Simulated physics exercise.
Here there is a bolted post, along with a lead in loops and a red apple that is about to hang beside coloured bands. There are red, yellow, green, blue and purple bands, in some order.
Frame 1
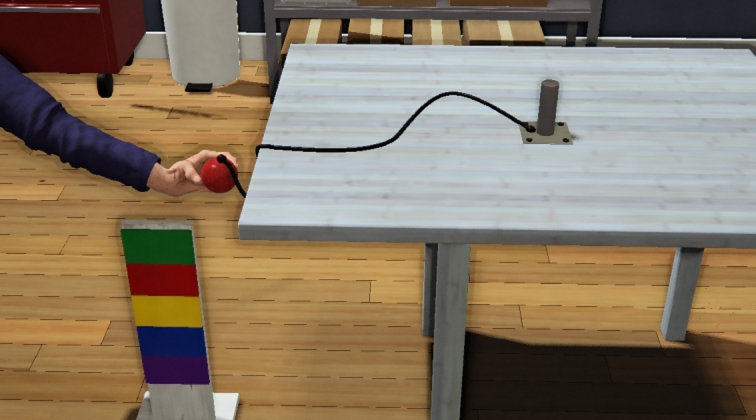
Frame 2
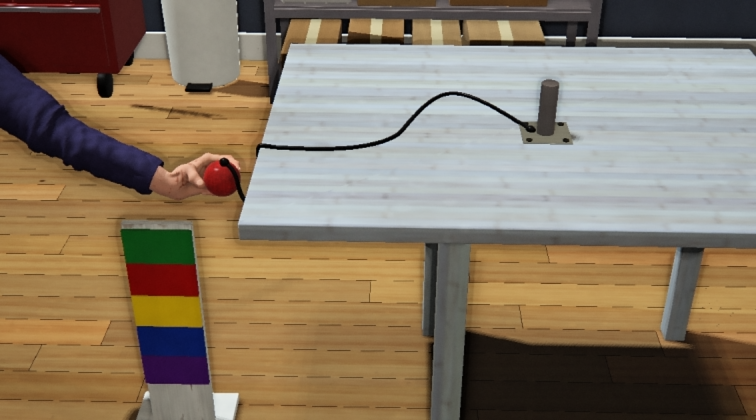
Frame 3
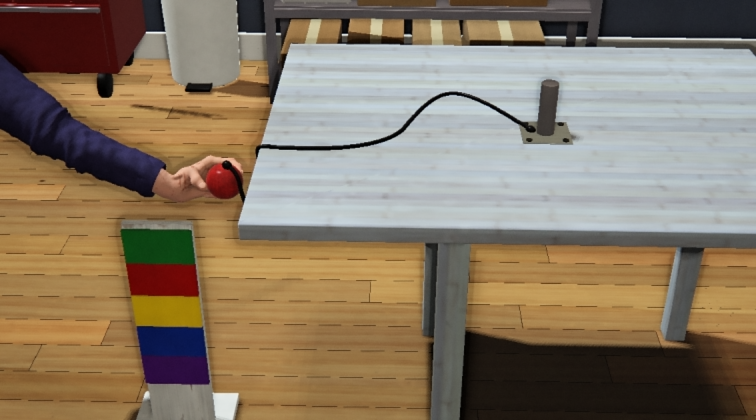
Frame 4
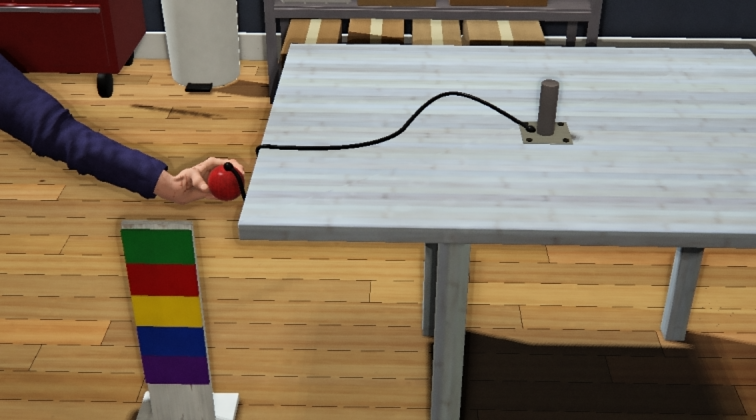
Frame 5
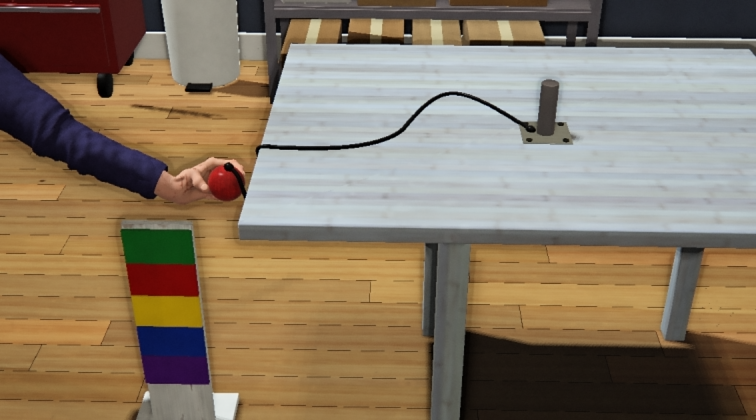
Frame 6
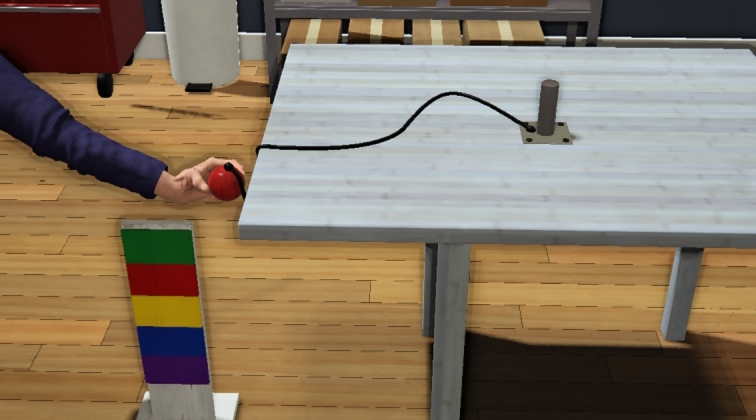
A hand holding a red ball on a black cord shifts it slightly right beside a table, above coloured bands.
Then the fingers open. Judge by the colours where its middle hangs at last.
Level with blue.
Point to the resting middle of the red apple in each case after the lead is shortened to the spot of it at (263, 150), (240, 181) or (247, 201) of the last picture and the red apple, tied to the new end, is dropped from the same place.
First (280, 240), then (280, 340), then (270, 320).
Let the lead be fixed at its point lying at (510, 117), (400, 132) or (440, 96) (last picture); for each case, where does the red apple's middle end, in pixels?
Taking them in turn, I'd expect around (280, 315), (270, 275) and finally (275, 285).
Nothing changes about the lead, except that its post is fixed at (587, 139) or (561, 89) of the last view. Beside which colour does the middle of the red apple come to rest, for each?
Result 1: Yellow. Result 2: Yellow.
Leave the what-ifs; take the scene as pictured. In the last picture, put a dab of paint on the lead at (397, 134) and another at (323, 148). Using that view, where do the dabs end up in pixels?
Near (298, 120) and (271, 165).
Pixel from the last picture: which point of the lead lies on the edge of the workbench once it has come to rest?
Answer: The point at (371, 143).
Soon after, apple near (292, 293); level with yellow.
After that, apple near (265, 333); level with blue.
In the end, apple near (286, 327); level with blue. Its middle rests at the blue band.
